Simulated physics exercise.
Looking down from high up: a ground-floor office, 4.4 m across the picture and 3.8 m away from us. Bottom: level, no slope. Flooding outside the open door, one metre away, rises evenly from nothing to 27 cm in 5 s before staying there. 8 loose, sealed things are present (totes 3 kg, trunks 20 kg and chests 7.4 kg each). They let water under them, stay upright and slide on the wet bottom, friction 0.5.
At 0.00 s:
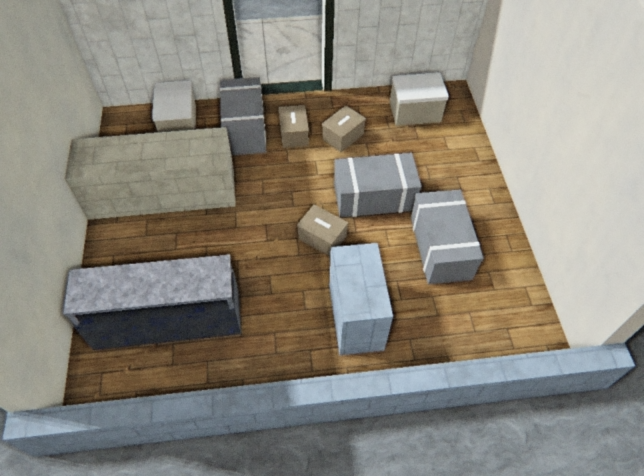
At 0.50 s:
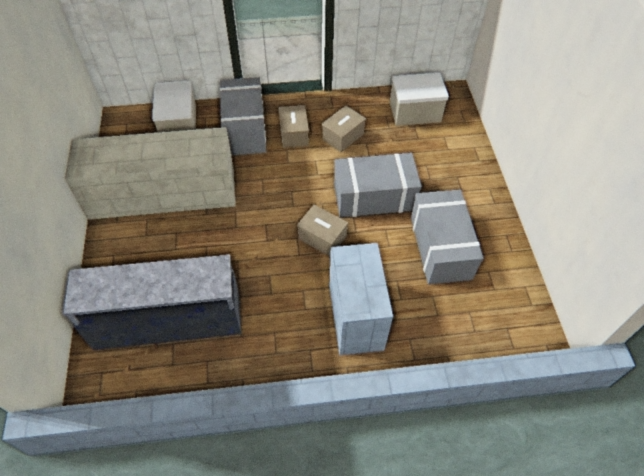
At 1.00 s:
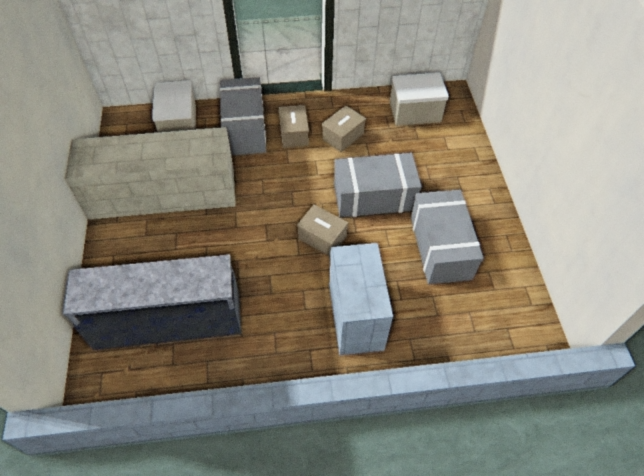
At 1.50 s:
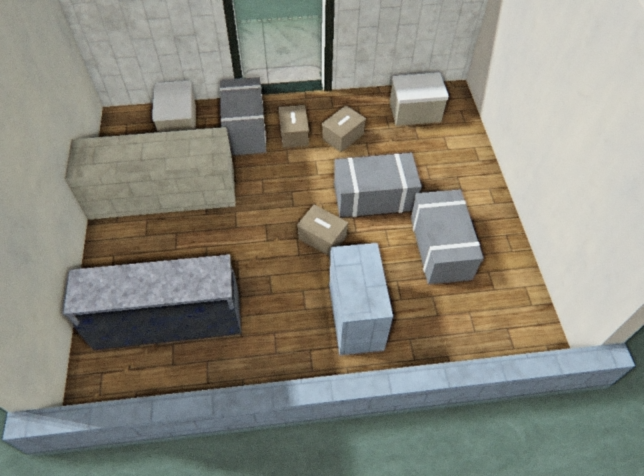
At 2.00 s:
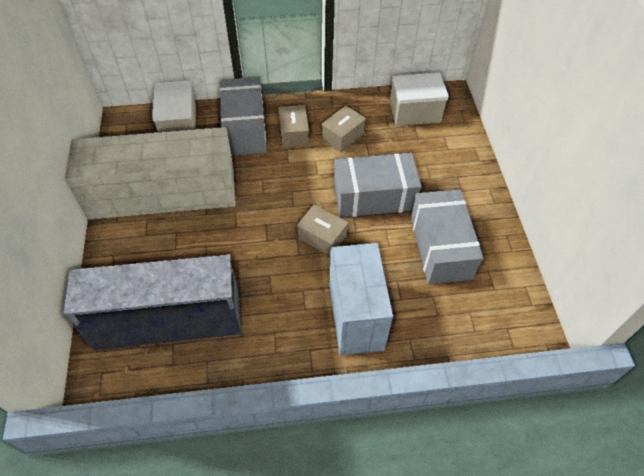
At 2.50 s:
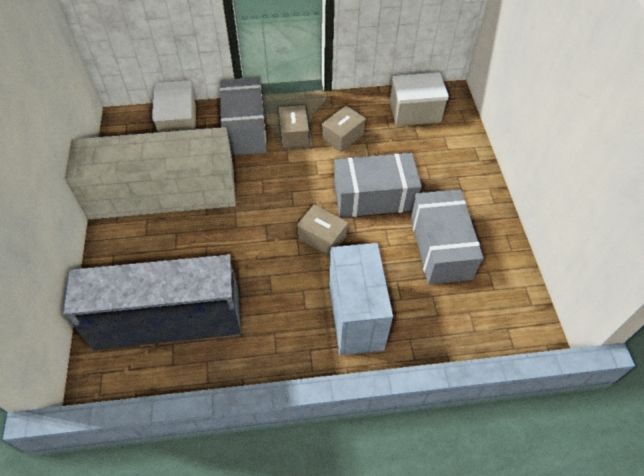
A long pale, stone-textured block and a darker grey-topped one stand on the left of a wood-floored room, seen from high above and looking down through its open top. A light blue block, grey boxes with pale bands and small brown cartons sit around the centre, right and back doorway. Greenish water spreads outside and slips just inside the doorway, while the objects and view stay still.
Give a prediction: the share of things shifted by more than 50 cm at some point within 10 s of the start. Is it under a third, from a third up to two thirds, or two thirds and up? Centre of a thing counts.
I would say two thirds and up.
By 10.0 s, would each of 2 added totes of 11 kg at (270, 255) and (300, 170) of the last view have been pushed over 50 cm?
First one goes beyond it, second one goes beyond it.
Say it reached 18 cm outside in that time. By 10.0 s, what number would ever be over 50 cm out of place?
The answer would then be 4.
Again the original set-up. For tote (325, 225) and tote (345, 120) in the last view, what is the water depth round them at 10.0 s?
Roughly 14 and 5 cm.
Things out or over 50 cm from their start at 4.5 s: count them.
Result: 2.
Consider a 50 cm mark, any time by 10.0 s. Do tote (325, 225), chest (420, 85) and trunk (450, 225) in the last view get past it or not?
So that's beyond it for the first, inside it for the second and beyond it for the last.
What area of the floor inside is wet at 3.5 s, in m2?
Some 2.0 m2 of it.
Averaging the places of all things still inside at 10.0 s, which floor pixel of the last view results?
Near (318, 208).
After 3.5 s 1 of 8 are over 50 cm from their spots; 0 afloat.
After 4.5 s 2 of 8 are over 50 cm from their spots; 1 afloat.
After 7.0 s 6 of 8 are over 50 cm from their spots; 4 afloat.
After 10.0 s 6 of 8 are over 50 cm from their spots, and 7 have been at some point; 8 afloat.
